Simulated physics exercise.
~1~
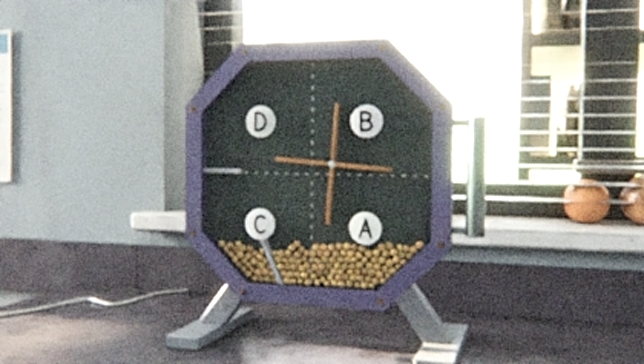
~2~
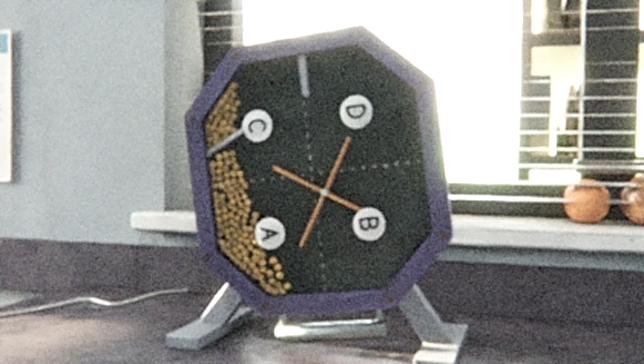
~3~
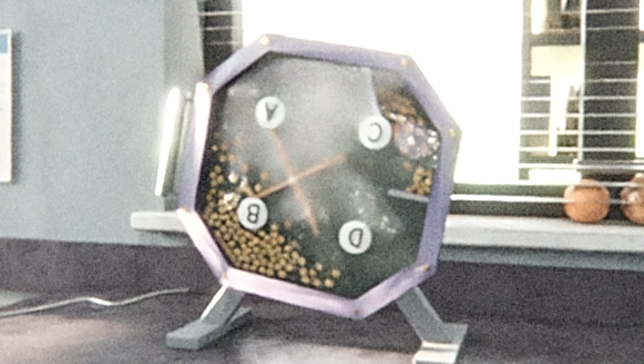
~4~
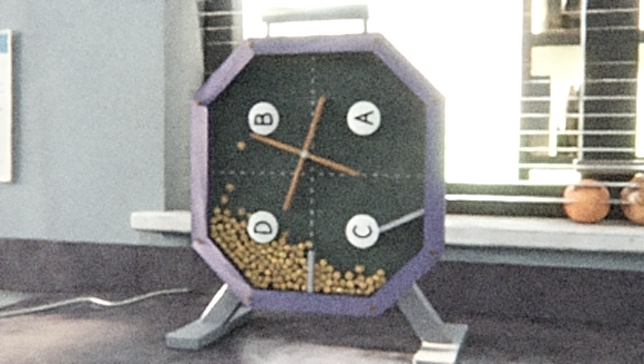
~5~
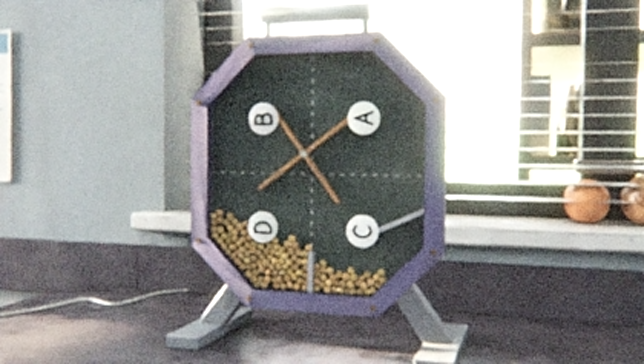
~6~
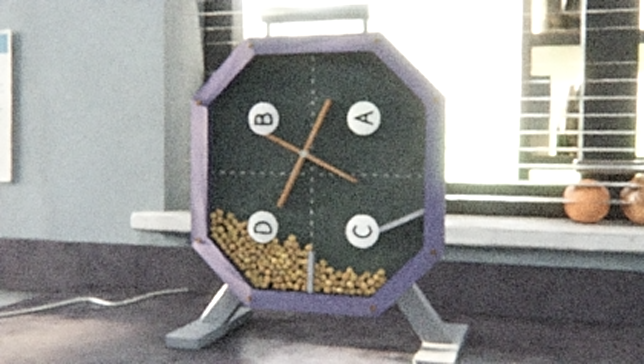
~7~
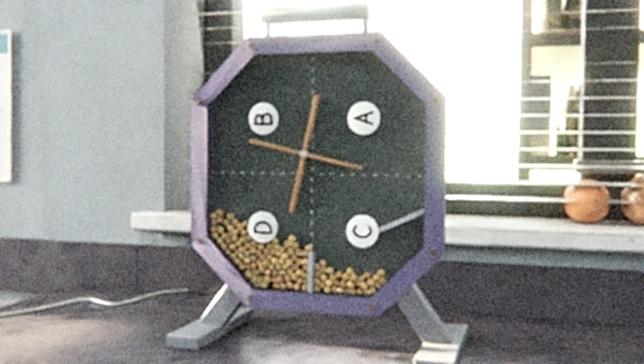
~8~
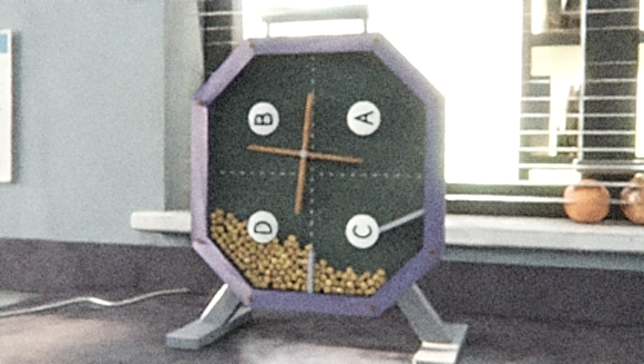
The octagonal case of beads turns clockwise and stops, with most beads resting by D.
